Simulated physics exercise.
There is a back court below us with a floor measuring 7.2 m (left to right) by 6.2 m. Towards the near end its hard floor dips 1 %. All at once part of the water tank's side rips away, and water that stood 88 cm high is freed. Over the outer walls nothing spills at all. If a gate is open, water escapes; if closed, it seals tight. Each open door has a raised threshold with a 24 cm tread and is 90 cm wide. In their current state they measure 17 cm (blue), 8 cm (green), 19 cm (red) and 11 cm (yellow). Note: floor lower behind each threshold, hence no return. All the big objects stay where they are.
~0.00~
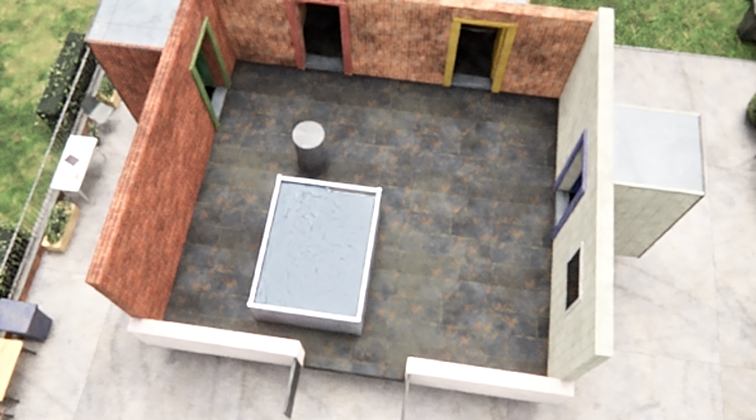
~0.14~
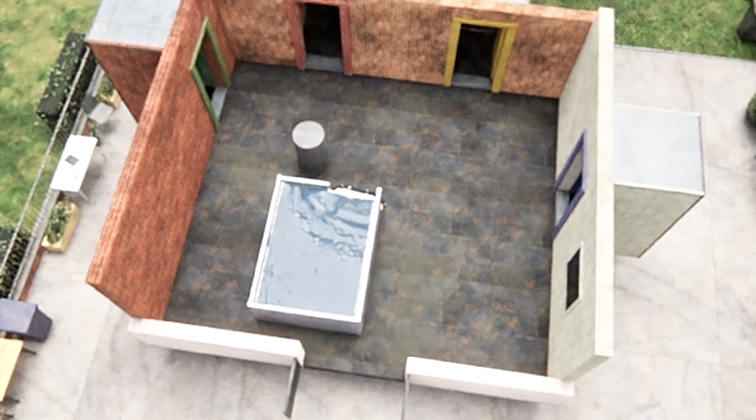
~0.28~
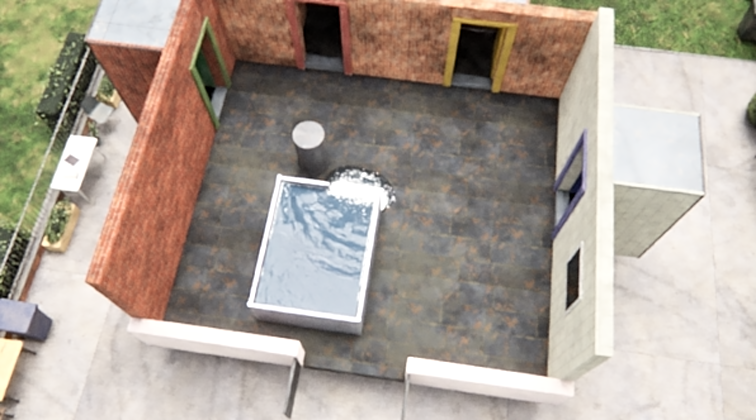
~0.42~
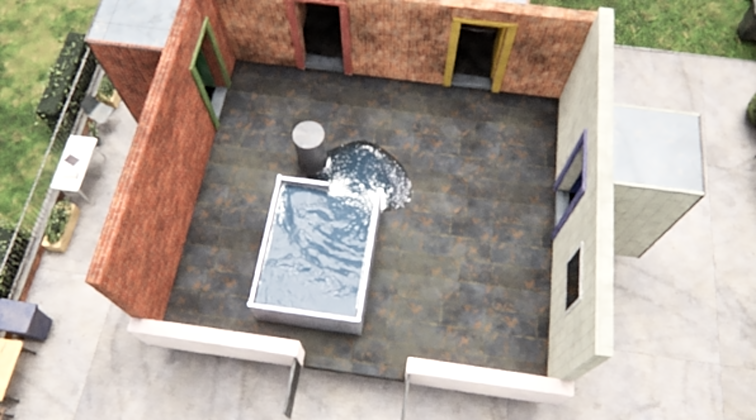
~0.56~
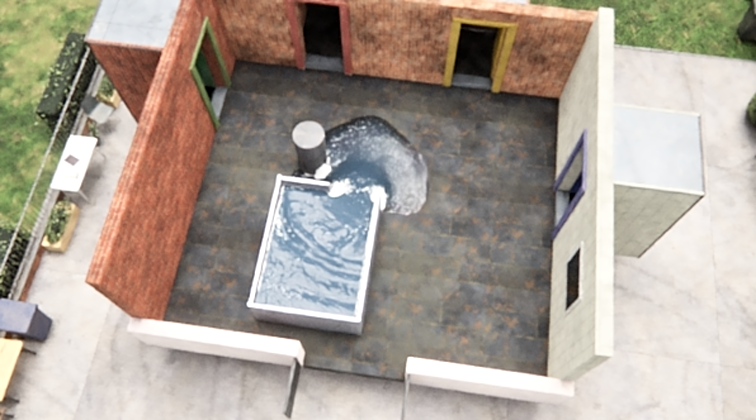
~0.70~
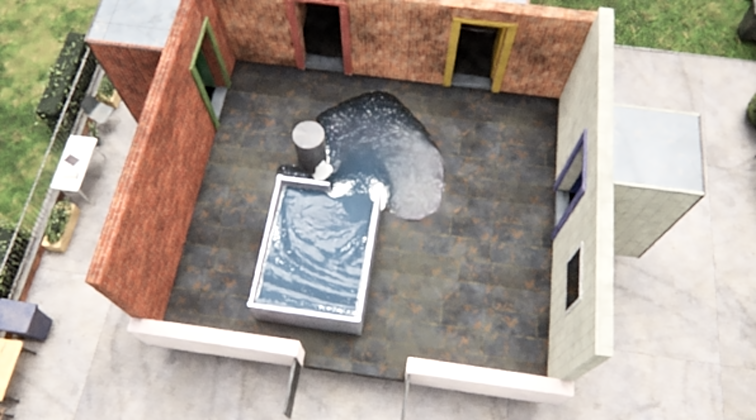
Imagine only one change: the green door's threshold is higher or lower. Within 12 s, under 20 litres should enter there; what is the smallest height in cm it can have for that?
Around 13.5 cm.
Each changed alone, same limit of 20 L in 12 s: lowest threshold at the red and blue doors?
About 24 cm at red and about 6.5 cm at blue.
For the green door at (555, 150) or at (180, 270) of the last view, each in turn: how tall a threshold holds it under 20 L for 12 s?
In turn: Roughly 17 cm, roughly 8.5 cm.
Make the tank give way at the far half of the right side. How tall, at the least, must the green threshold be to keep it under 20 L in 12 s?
It should stand roughly 9.0 cm high.
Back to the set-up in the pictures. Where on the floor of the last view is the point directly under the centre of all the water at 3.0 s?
Centre of mass: About (360, 192) px.
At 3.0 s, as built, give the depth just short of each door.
Centimetres: Blue = 2, green = 13, red = 24, yellow = 17.
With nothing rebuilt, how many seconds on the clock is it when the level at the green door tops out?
The level tops out near 3.8 seconds.
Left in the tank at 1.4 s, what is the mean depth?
About 64 cm.
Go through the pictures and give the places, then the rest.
Still water, 88 cm deep, in the water tank at (317, 247); the green door at (212, 79) is dry, in the first frame.
Water pours out on the far side and has run 0.4 m, to a hidden place; about 12 cm deep outside, 88 cm at the back, in the second frame.
The gap is on the far side, the front 0.9 m out at (349, 169); the back of the water tank holds 88 cm, in the third frame.
The gap is on the far side, the front 1.5 m out at (359, 144); the back of the water tank holds 88 cm, in the fourth frame.
Water pours out on the far side and has run 2.1 m, to (364, 120); about 7 cm deep outside, 88 cm at the back, in the fifth frame.
The front is at (374, 95), 2.7 m from the gap on the far side; 5.7 m2 of floor is wet, 84 cm left at the back; 2.1 m in a straight line remain to the green door at (212, 79), in the sixth frame.
After 1.4 s water covers 30 % of the floor, deepest (49 cm) near (358, 205); it has not reached the green door.
After 3.0 s water covers 45 % of the floor, deepest (36 cm) near (551, 114); 13 cm at the green door, 1 litre in over its 8 cm threshold.
After 12.0 s water covers 100 % of the floor, deepest (13 cm) near (246, 343); 6 cm at the green door, 97 litres in over its 8 cm threshold.
At the green door as built, the water arrived by 2.5 s and peaked near 16 cm at 3.8 s.
Run again over the same 12 s with other heights there, 44 litres in over 11 cm, 10 litres over 15 cm. The limit of 20 litres is kept from about 13.5 cm up.
